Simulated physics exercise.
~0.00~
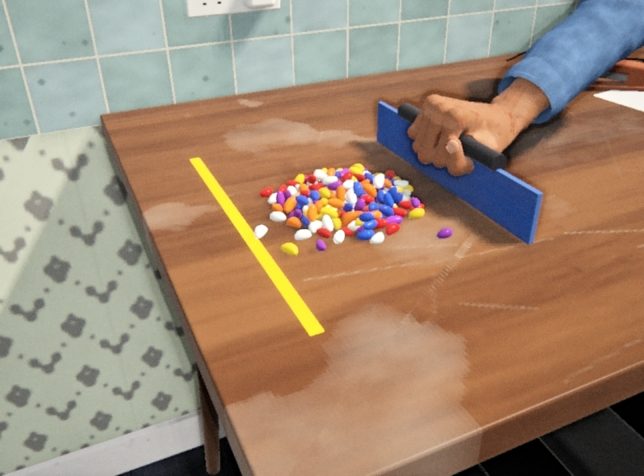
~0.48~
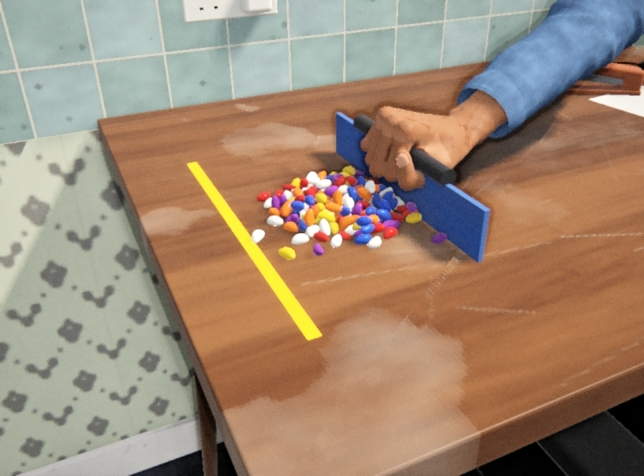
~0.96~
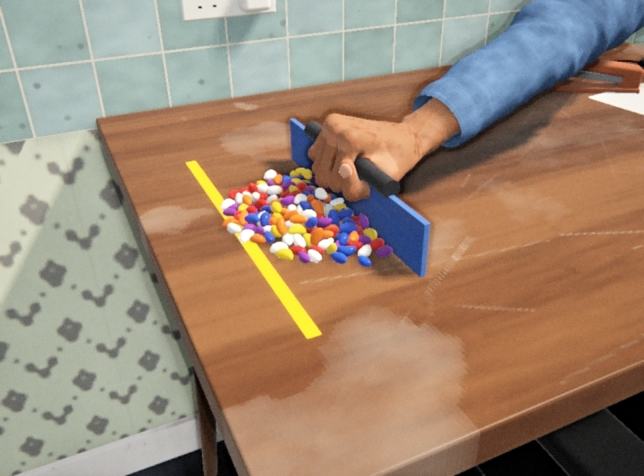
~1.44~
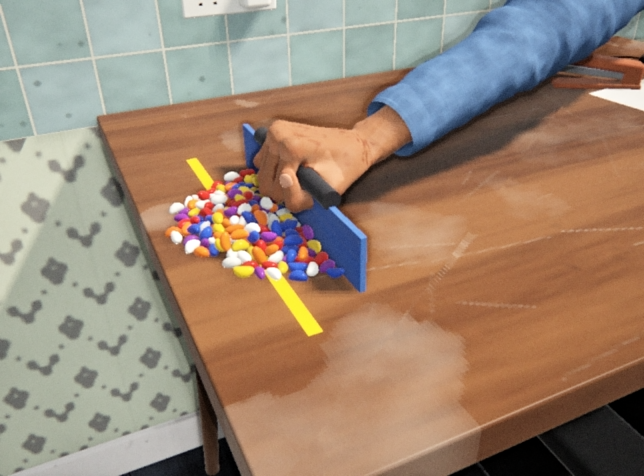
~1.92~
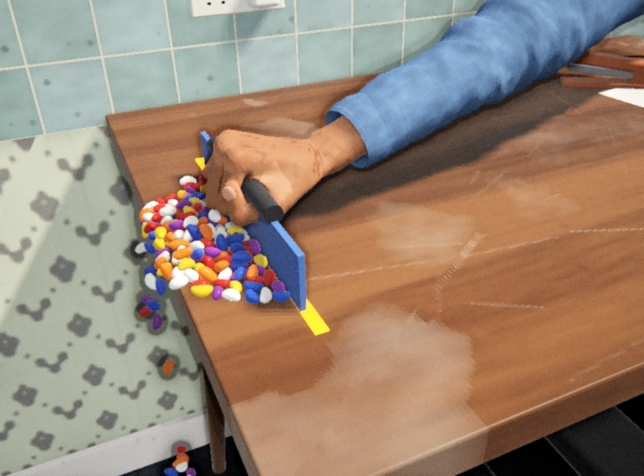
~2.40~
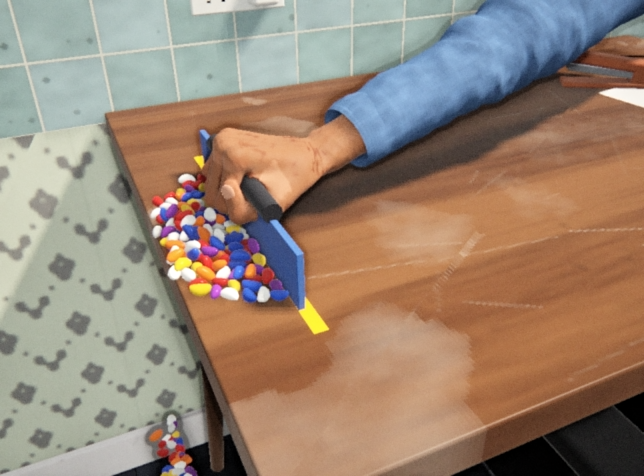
The clip opens on a wooden table where a hand in a blue sleeve holds a blue scraper to the right of a loose patch of small, colourful, bean-like pieces, with a strip of yellow tape further left. The hand slides the scraper left until it meets the patch. It keeps pushing, bunching the pieces together and carrying them over the tape toward the table's left edge. The scraper stops at the tape as some pieces spill over the edge and drop toward the floor. At the end, the hand holds still, with most of the heap still on the table.
